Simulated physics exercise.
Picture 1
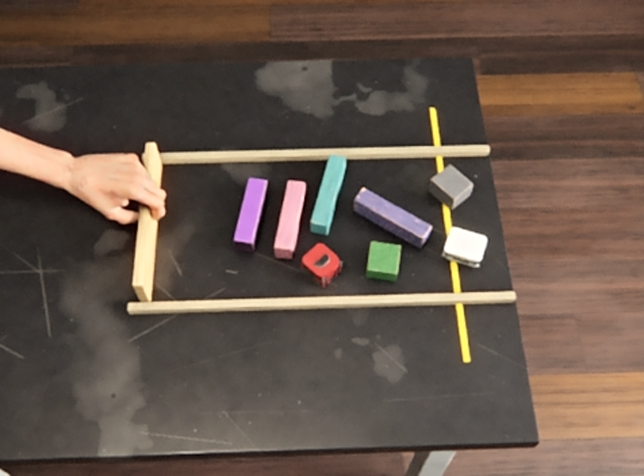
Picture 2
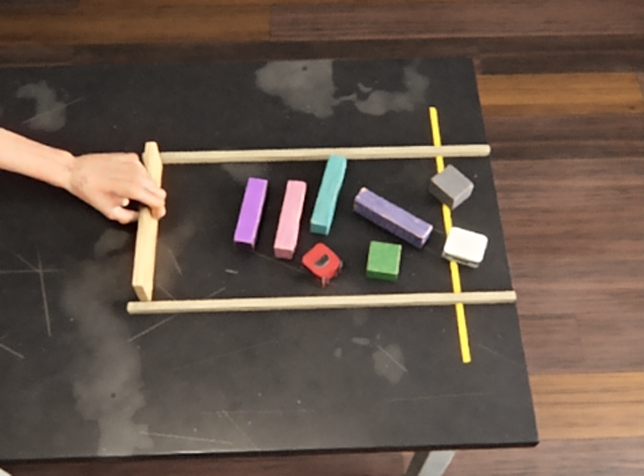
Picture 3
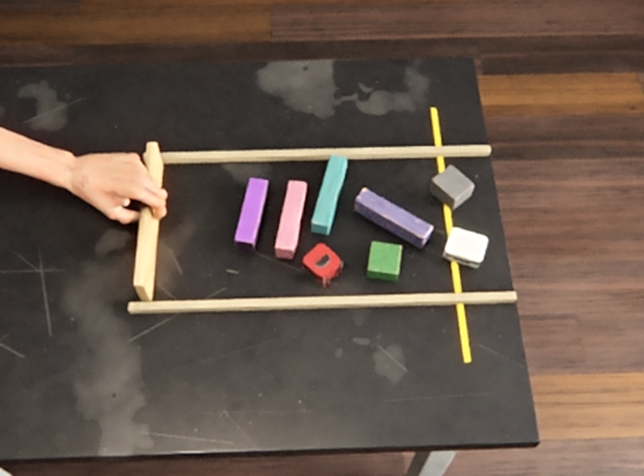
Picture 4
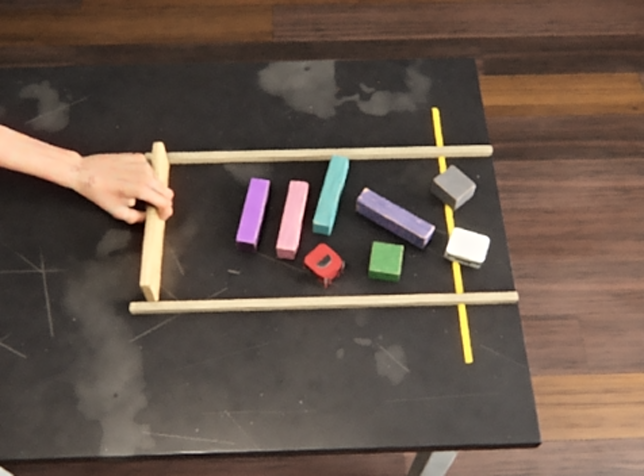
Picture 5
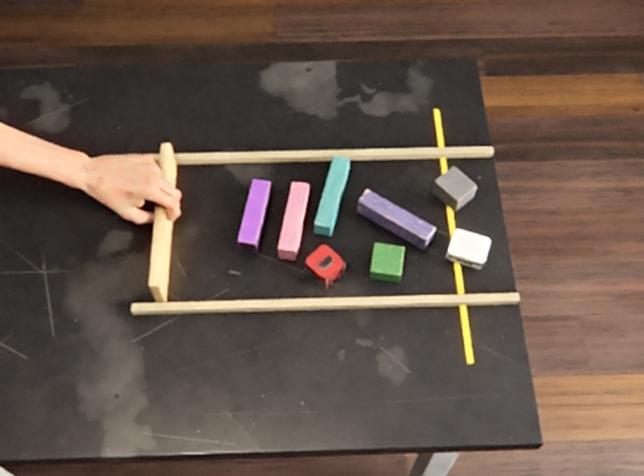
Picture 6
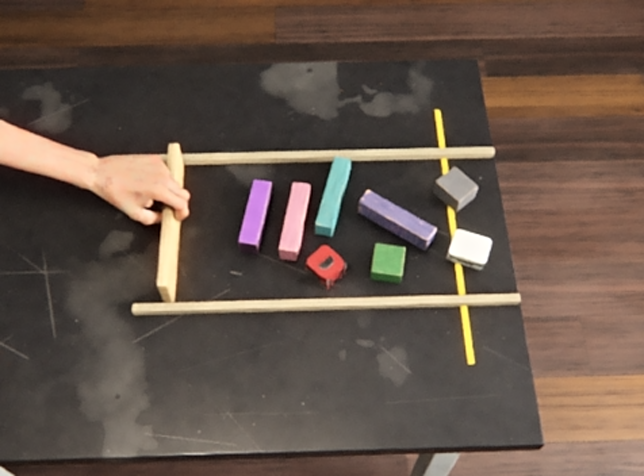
A hand slides a wooden board slightly right between two rails toward still, scattered blocks.
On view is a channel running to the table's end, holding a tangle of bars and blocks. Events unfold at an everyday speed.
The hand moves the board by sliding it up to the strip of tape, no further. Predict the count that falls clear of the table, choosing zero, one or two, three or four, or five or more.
Off the edge go more than two but under five.
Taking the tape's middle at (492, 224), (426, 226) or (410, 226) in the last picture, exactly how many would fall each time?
Respectively 6, 2 and 0.
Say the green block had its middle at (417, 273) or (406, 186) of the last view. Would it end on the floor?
Green block - first try is safe, second try slides off.
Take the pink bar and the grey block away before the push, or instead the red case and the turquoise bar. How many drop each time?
1, then 2.
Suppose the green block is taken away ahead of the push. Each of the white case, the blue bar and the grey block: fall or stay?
Note: White case is off by the end; blue bar is off by the end; grey block is off by the end.
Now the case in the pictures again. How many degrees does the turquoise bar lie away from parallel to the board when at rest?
About 0°.
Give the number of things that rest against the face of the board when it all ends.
2 of them.
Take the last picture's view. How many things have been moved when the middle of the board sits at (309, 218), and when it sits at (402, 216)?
5 and 8.
Soon after, none off yet; white case at rest near (469, 251); grey block at rest near (455, 190); blue bar at rest near (396, 220).
Then, none off yet; white case moved a little near (479, 256); grey block at rest near (457, 190); blue bar moved a little near (440, 219).
At rest, the number that fall off is three or four; fallen, blue bar, grey block and white case.
